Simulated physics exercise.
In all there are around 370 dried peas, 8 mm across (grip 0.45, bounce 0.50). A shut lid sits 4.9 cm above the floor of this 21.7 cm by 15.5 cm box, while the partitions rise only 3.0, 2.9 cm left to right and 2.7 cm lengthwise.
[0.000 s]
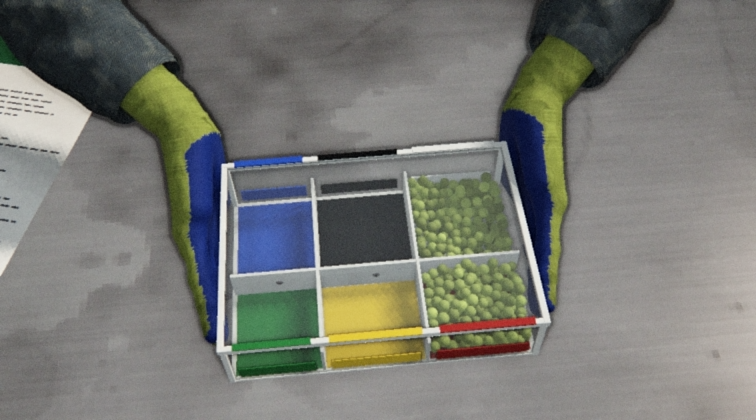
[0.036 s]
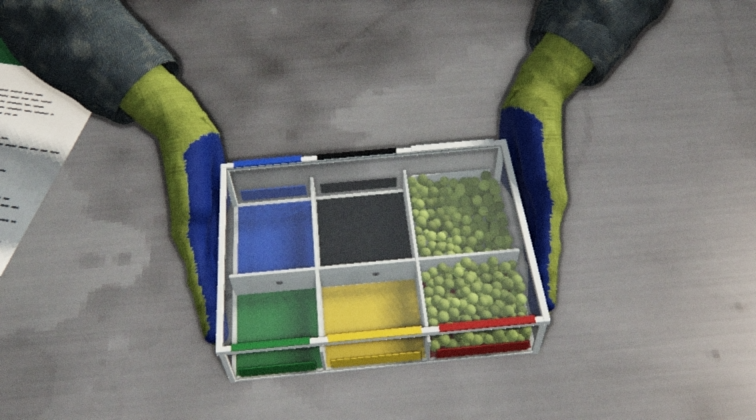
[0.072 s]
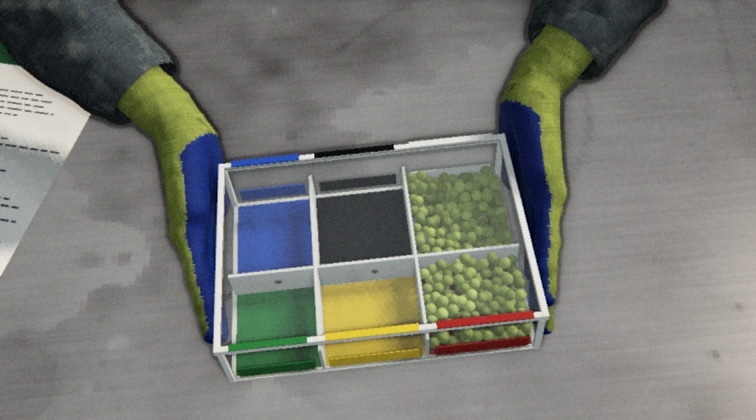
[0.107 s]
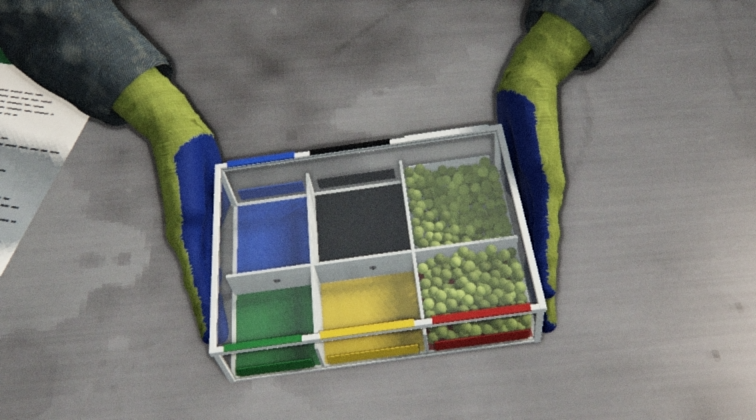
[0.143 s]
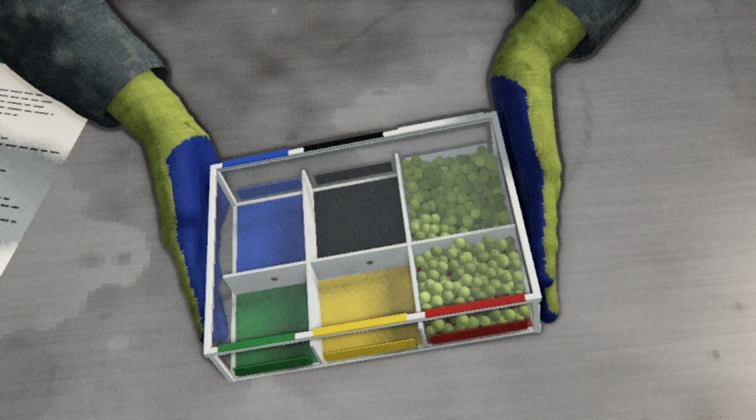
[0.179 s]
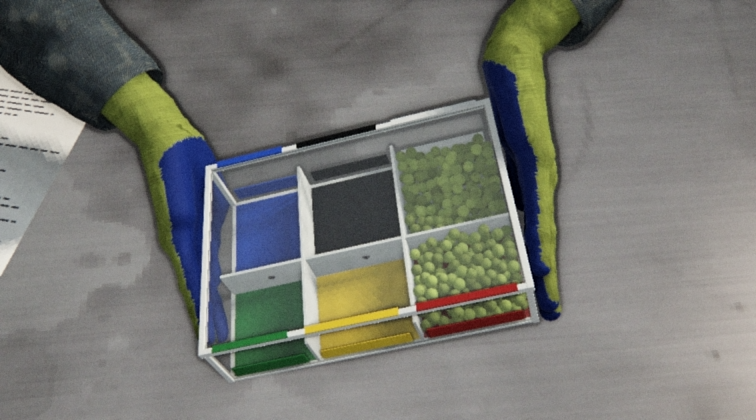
At first, two gloved hands hold a clear, divided box nearly level on a grey surface, with green peas filling the two right-hand compartments. The hands then tilt the box gradually, raising its right side while the left front corner stays lowest, and the peas remain in the same compartments.
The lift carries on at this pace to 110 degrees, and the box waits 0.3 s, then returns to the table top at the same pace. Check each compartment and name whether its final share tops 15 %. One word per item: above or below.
In order - red: Below; blue: Above; green: Above; yellow: Below; white: Below; black: Below.
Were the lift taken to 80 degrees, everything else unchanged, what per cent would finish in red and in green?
In per cent, red gets 20 and green gets 25.
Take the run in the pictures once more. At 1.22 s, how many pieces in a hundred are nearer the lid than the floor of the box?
Share: Approx. 80 %.
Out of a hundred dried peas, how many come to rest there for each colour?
Red 0 / blue 50 / green 45 / yellow 0 / white 0 / black 0, all in percent.
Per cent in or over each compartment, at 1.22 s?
Red 10 %, blue 35 %, green 30 %, yellow 10 %, white 5 %, black 10 %.
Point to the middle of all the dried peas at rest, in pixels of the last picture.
Roughly (264, 278).
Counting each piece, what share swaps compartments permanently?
100 per cent, roughly.
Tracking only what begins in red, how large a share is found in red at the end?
I'd put it at roughly 0 per cent.
After 1.22 s, tilt 110 degrees; red 10 %, blue 35 %, green 30 %, yellow 10 %, white 5 %, black 10 %.
Then, at 1.91 s, tilt 58 degrees; blue 50 %, green 45 %.
Then, at 2.64 s, tilt 0 degrees; blue 50 %, green 45 %.
By 3.2 s all is still; red 0 %, blue 50 %, green 45 %, yellow 0 %, white 0 %, black 0 %.
